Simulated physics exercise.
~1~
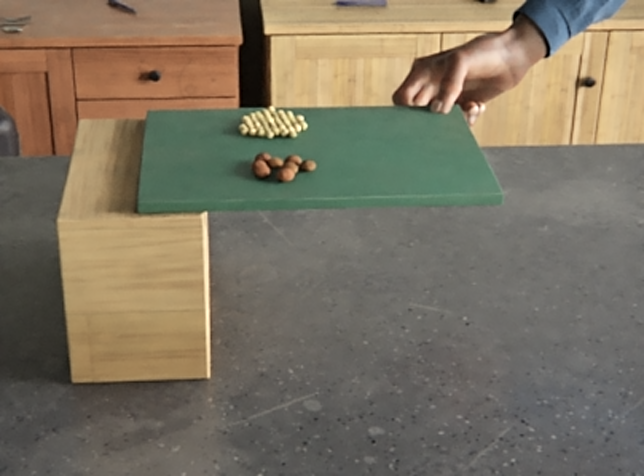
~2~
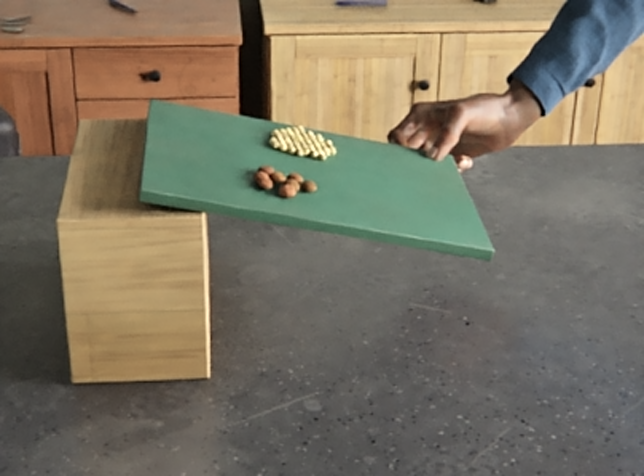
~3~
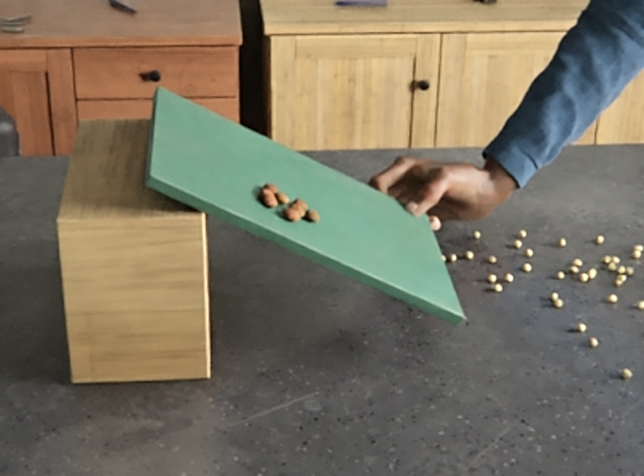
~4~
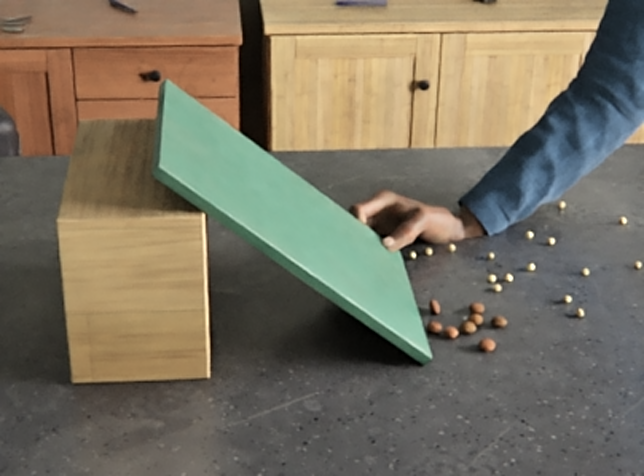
A green board tilts down from a wooden block, spilling pale beads, then brown nuts.
